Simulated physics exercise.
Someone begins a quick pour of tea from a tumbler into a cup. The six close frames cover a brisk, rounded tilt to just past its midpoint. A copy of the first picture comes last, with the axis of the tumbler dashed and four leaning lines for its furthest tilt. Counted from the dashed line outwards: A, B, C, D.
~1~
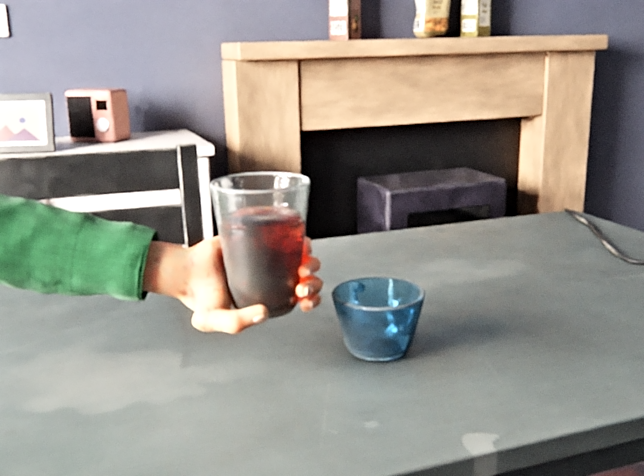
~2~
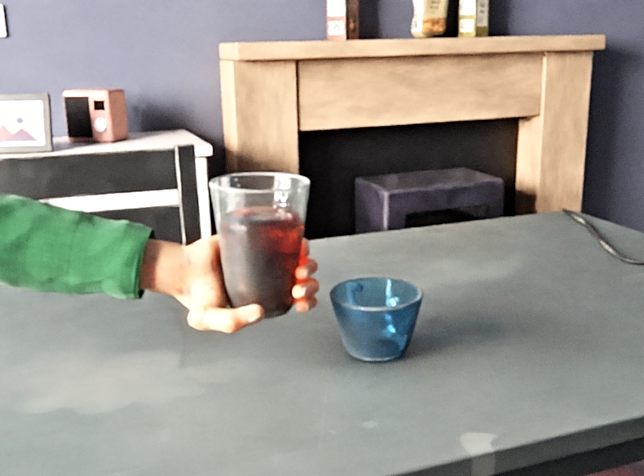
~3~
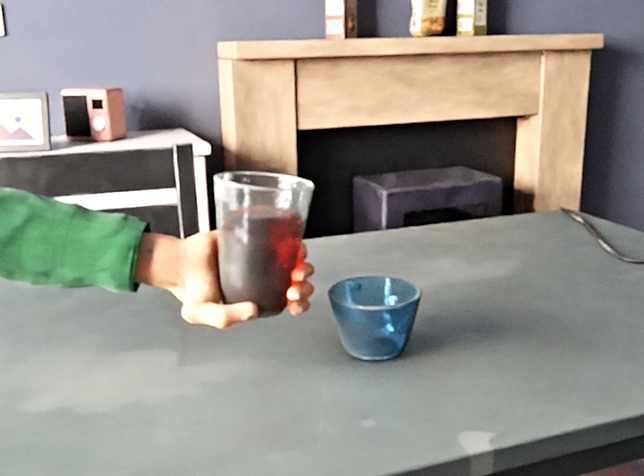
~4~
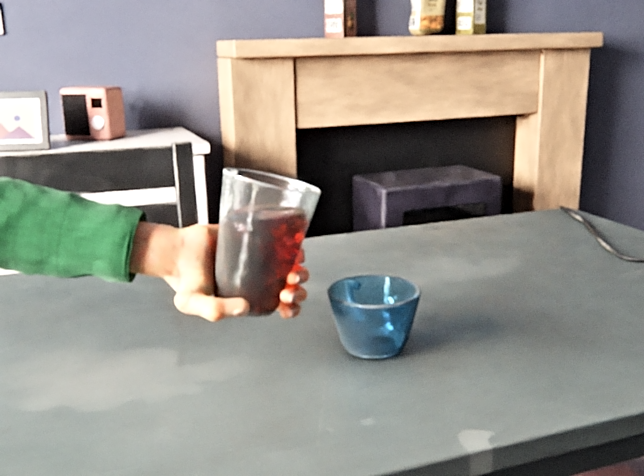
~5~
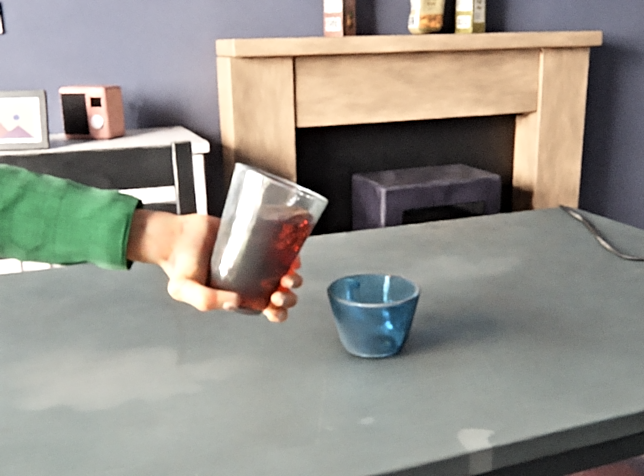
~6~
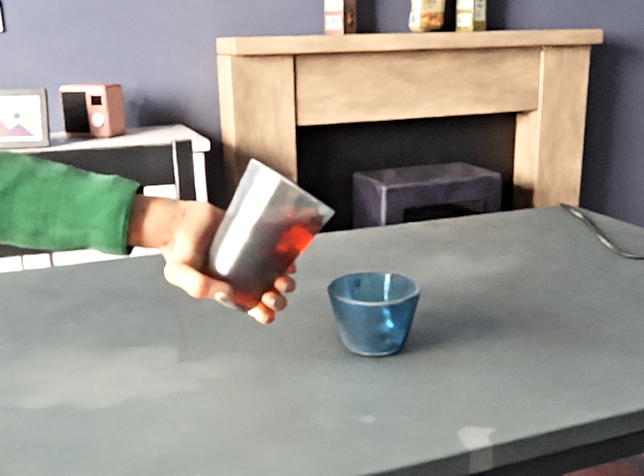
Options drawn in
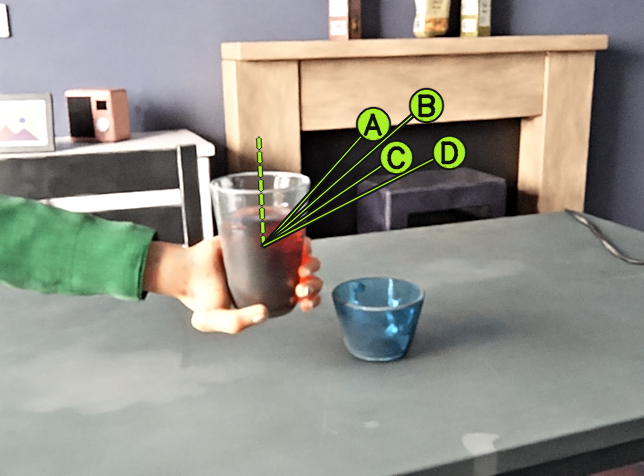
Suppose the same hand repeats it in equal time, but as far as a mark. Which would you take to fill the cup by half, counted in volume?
Go for D.
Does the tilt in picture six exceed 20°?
Yes, it does.
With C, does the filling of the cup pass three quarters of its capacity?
No.
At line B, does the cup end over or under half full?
Under.
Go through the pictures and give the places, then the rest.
In the first picture, upright, lip at (304, 177); rim of the cup round (378, 291); nothing has left yet.
In the second picture, upright, lip at (304, 178); nothing has left yet.
In the third picture, tipped about 7°, lip at (308, 182); nothing has left yet.
In the fourth picture, tipped about 16°, lip at (315, 188); nothing has left yet.
In the fifth picture, tipped about 26°, lip at (322, 197); nothing has left yet.
In the sixth picture, tipped about 36°, lip at (329, 208); nothing has left yet.
In lime, A at (361, 136); B at (412, 115); C at (381, 165); D at (434, 158).
With A, the cup ends with about 4 % of what it can hold.
With B, the cup ends with about 15 % of what it can hold.
With C, the cup ends with about 31 % of what it can hold.
With D, the cup ends with about 50 % of what it can hold.
